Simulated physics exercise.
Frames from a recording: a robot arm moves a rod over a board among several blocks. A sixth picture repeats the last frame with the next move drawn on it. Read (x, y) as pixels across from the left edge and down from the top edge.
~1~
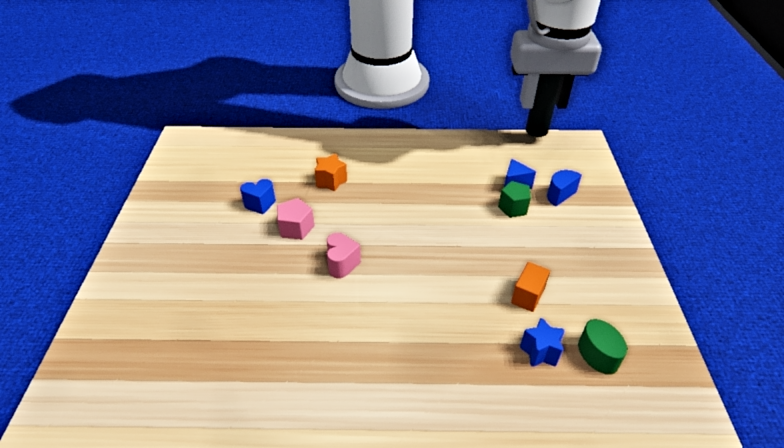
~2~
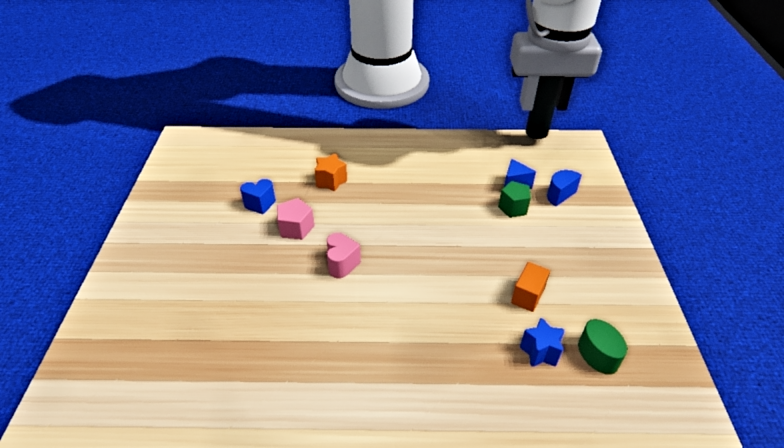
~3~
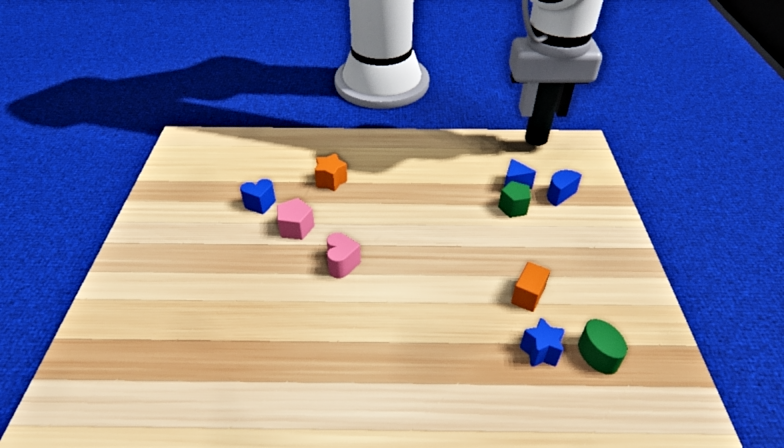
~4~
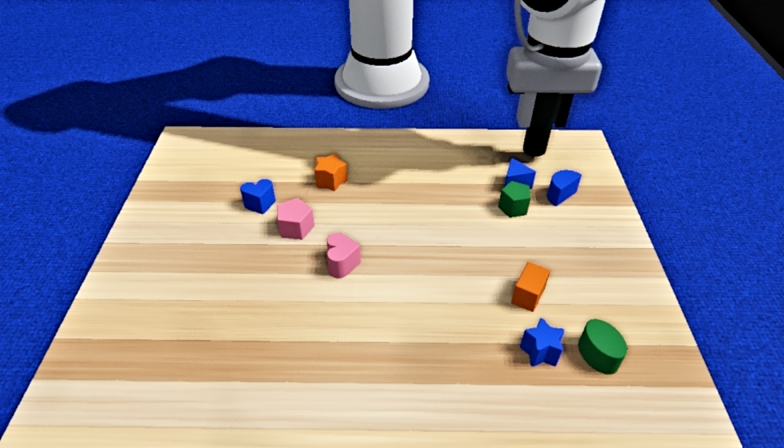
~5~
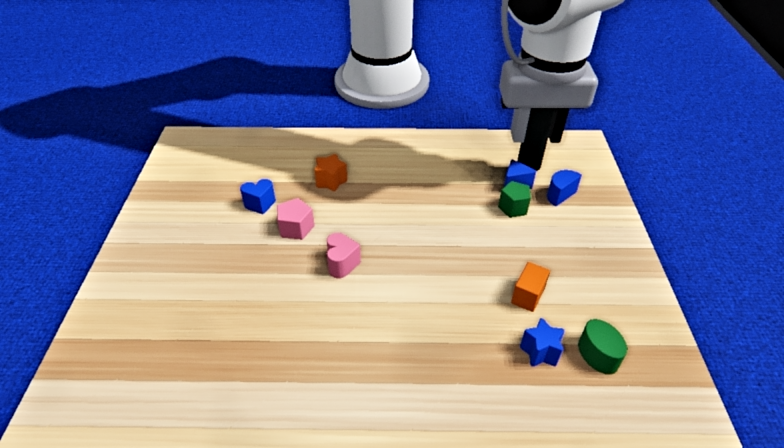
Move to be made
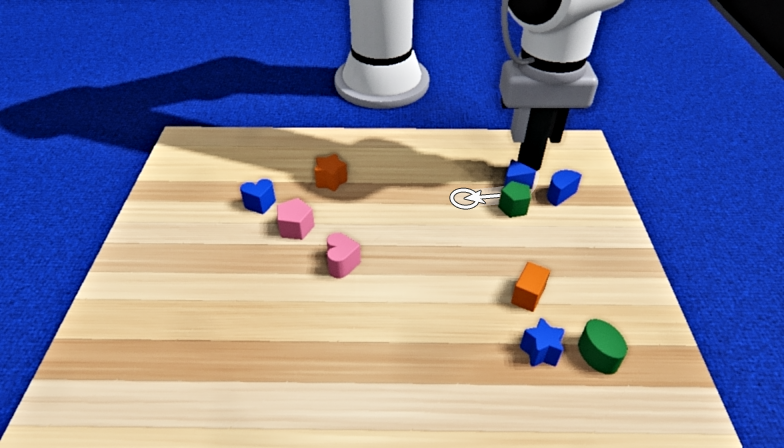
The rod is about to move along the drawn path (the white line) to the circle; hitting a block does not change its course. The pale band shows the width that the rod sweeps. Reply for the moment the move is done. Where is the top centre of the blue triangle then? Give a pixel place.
At roughly (466, 196).
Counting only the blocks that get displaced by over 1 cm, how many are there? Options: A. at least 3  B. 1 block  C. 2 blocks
The answer is C.
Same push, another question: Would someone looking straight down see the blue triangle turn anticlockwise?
In short: Yes.
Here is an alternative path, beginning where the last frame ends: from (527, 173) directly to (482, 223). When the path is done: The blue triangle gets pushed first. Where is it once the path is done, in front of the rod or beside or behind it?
Still being pushed.
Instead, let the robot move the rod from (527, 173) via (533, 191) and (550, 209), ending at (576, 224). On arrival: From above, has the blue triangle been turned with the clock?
Going by the path, yes.
Drawn move, from (527, 173) via (519, 190) and (493, 196), ending at (465, 198).
On the path given first. One third of the way, rod at (520, 182); green pentagon at (514, 193), turned 30° anticlockwise; blue triangle at (503, 179).
Two thirds of the way, rod at (494, 188); green pentagon at (512, 197), turned 45° anticlockwise; blue triangle at (480, 189).
At the end, rod at (466, 190); green pentagon at (512, 197), turned 45° anticlockwise; blue triangle at (466, 196), turned 35° anticlockwise; blue half-round block still.
